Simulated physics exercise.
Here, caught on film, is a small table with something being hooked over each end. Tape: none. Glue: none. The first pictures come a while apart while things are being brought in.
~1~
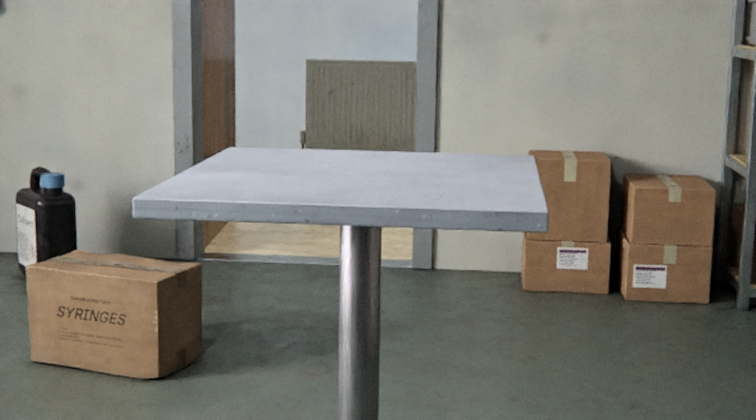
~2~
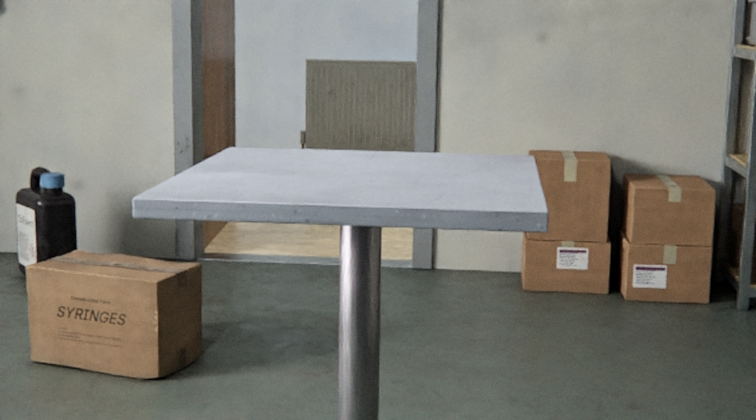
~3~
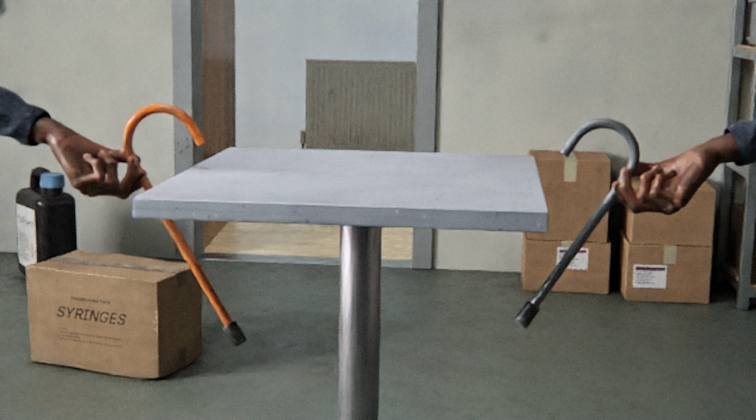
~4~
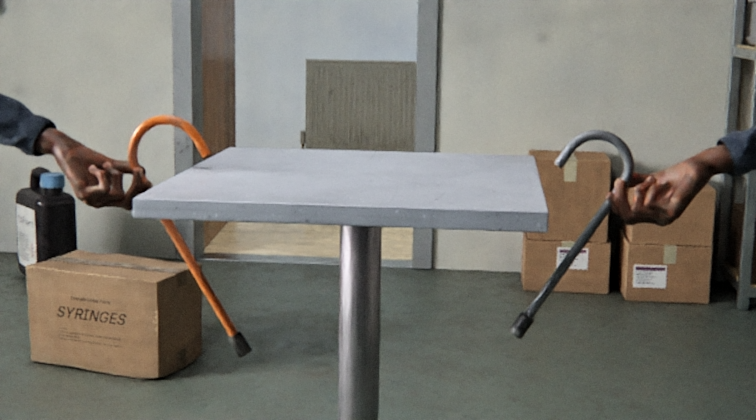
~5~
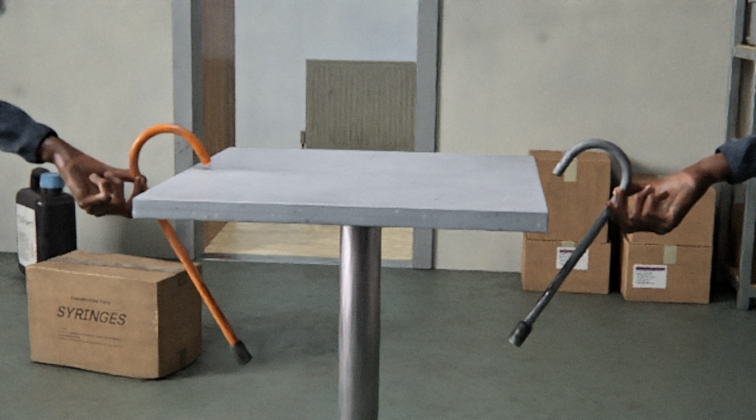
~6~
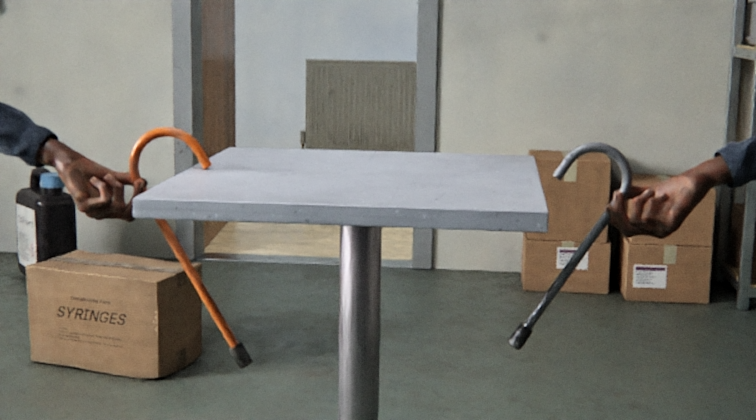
Two hands brought in an orange cane on the left and a grey cane on the right of a small table, then shifted them slightly and kept holding them near its ends.
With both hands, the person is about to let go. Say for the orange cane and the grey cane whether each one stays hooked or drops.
Each: The orange cane stays hooked, the grey cane drops.
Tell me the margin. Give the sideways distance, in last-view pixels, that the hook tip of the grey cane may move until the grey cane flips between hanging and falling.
It takes a move of some 16 pixels to the left.
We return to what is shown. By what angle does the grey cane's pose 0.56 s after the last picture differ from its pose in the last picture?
60° or so.
Then, 0.56 s on from there, orange cane at rest near (209, 242); grey cane on its way down.
In the end, the orange cane stays hooked on the edge, near (211, 242); the grey cane falls to the floor.
